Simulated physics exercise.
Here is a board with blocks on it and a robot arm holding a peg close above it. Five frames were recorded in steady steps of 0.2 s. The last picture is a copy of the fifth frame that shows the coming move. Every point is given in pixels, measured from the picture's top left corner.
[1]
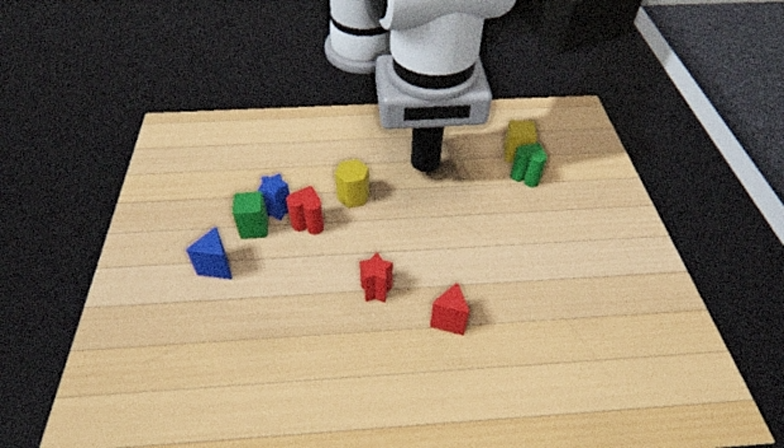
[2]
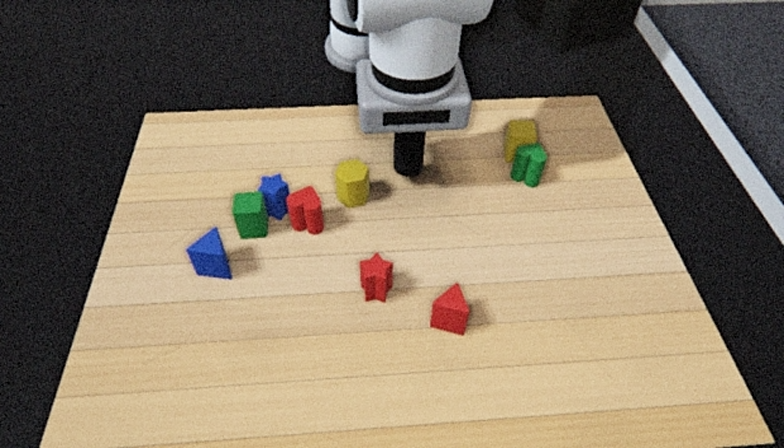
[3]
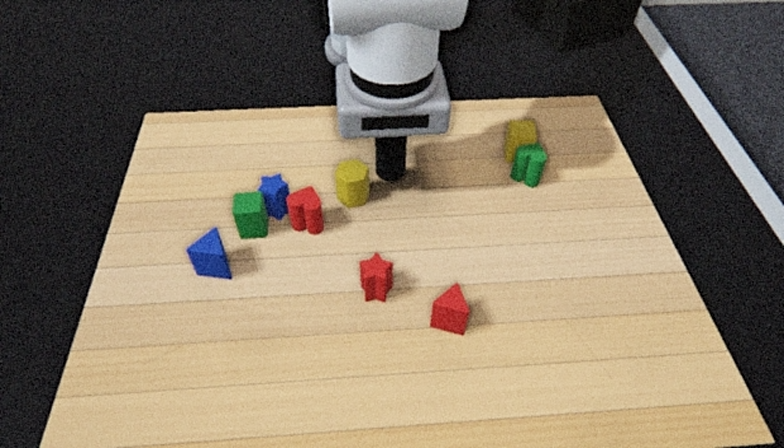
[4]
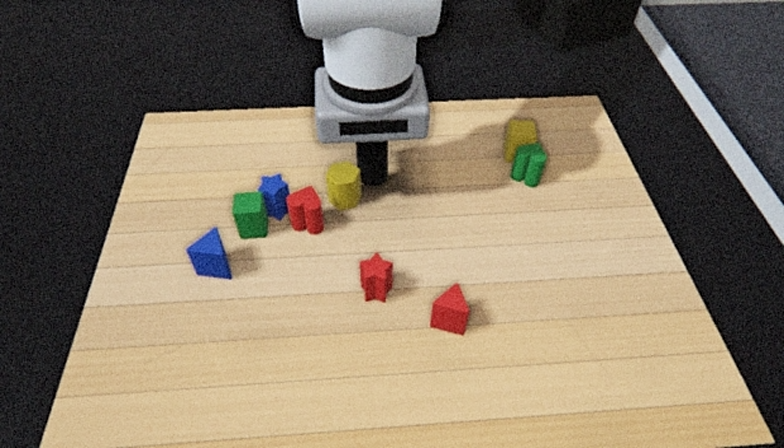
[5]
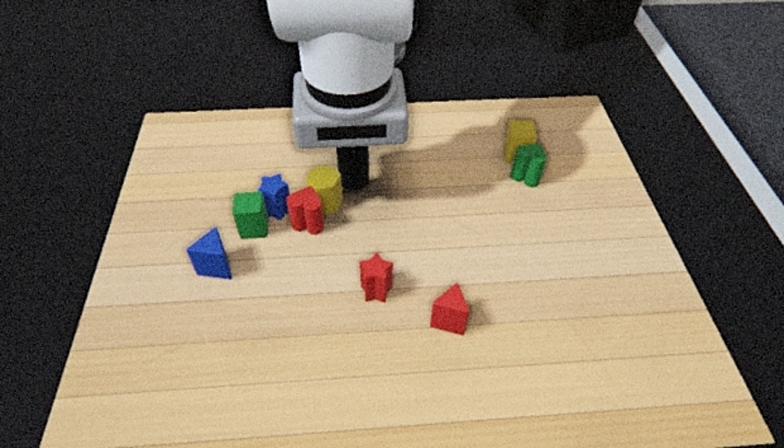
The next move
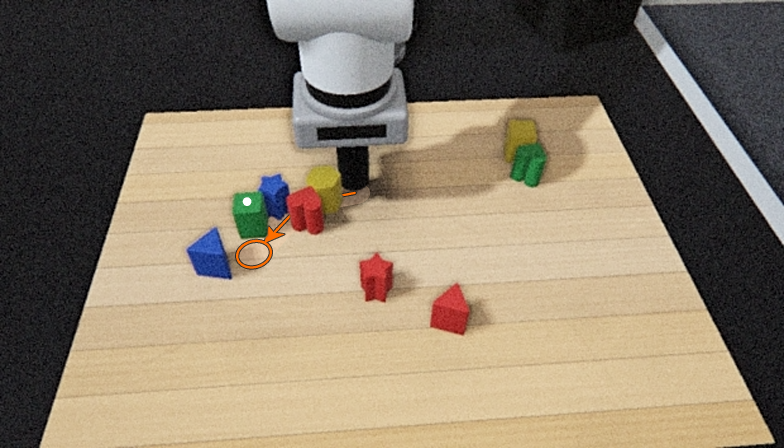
The robot arm moved its peg left across the wooden board, reached the yellow hexagon, and pushed it left until it sat close beside the red heart-shaped block, while the other blocks stayed still.
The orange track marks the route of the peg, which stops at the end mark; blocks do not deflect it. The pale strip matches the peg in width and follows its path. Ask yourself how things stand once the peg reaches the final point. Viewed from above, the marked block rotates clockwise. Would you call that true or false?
It is false.
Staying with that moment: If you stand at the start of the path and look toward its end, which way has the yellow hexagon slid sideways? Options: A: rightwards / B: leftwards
Correct choice: A.
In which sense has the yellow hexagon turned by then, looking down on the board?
Seen from above, clockwise.
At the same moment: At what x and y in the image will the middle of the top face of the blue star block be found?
My estimate: (224, 182).
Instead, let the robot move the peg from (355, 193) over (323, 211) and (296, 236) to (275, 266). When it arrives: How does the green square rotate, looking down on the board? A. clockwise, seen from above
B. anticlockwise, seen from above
B.
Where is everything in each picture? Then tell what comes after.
Peg tip (426, 162); block tops, green square (247, 202); blue star block (272, 183); red heart-shaped block (305, 198); yellow hexagon (352, 170), in the first picture.
Peg (408, 167); blocks unchanged, in the second picture.
Peg (391, 171); blocks unchanged, in the third picture.
Peg (373, 176); yellow hexagon (343, 172), in the fourth picture.
Peg (354, 180); green square (247, 202); blue star block (272, 183); red heart-shaped block (305, 198); yellow hexagon (323, 176), in the fifth picture.
Path on the board, from (355, 193) via (314, 201) and (282, 224), ending at (254, 254); the dot is on the green square.
On the path given first. One third of the way, peg (311, 189); green square (234, 205), turned 50° anticlockwise; blue star block (248, 183), turned 30° clockwise; red heart-shaped block (291, 204), turned 75° anticlockwise; yellow hexagon (278, 184).
Two thirds of the way, peg (279, 213); green square (207, 211), turned 90° anticlockwise; blue star block (225, 182), turned 75° clockwise; red heart-shaped block (281, 221), turned 95° anticlockwise; yellow hexagon (242, 198), turned 55° clockwise.
At the end, peg (251, 242); green square (193, 212), turned 110° anticlockwise; blue star block (224, 182), turned 80° clockwise; red heart-shaped block (276, 236), turned 120° anticlockwise; yellow hexagon (227, 206), turned 105° clockwise.
